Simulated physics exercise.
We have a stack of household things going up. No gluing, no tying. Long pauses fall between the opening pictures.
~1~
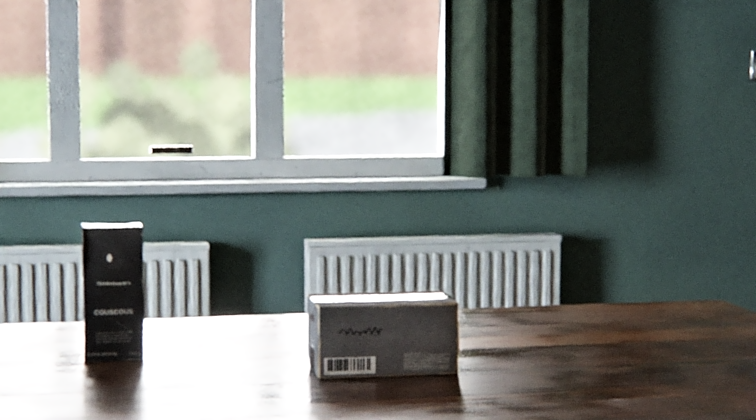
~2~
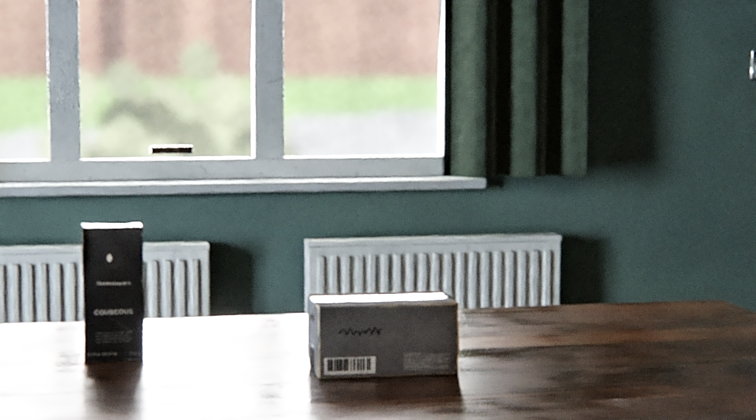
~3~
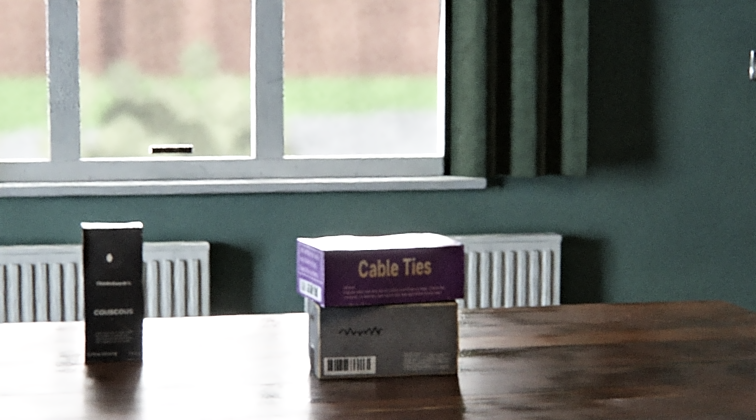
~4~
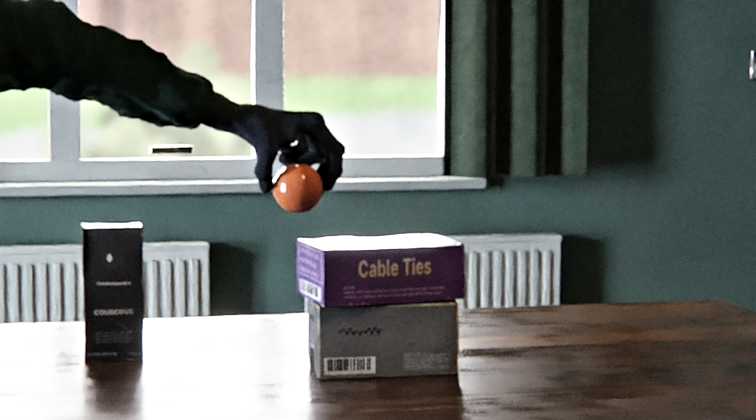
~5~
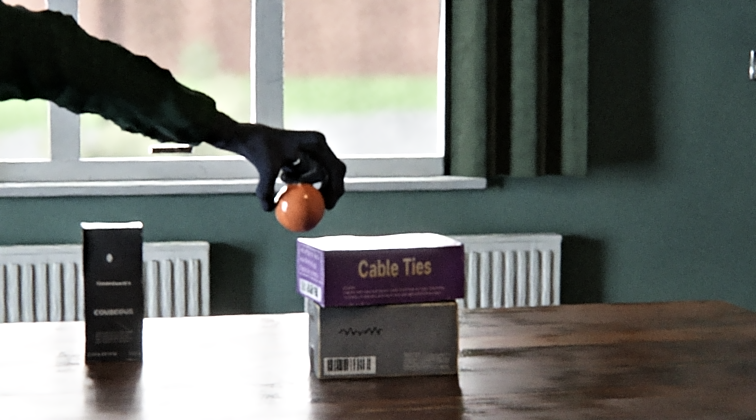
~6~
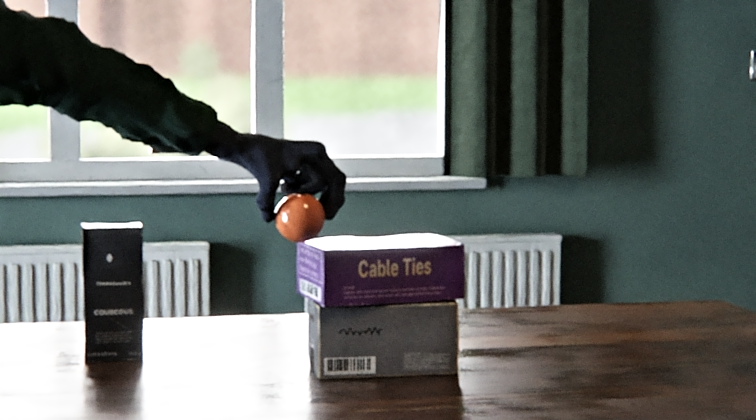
On a wooden table by a window, a black carton stands left of a grey box; a purple cable ties box appears on the grey one, and a gloved hand lowers an orange tomato to its top left edge.
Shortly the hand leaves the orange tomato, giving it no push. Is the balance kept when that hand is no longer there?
No. I expect something will drop.
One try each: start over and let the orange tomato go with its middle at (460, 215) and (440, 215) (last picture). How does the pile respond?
Well, on the first go it tumbles down, and on the second it stays steady.
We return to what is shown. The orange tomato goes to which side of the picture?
Off leftwards in the picture.
Then, 0.40 s past the last view, orange tomato now fallen.
Then, 0.50 s past the last view, things are still on the move.
Finally, fallen, orange tomato; the other 3 still in place. Final places as the last picture's camera would see them, orange tomato near (251, 350). The pile loses its balance.
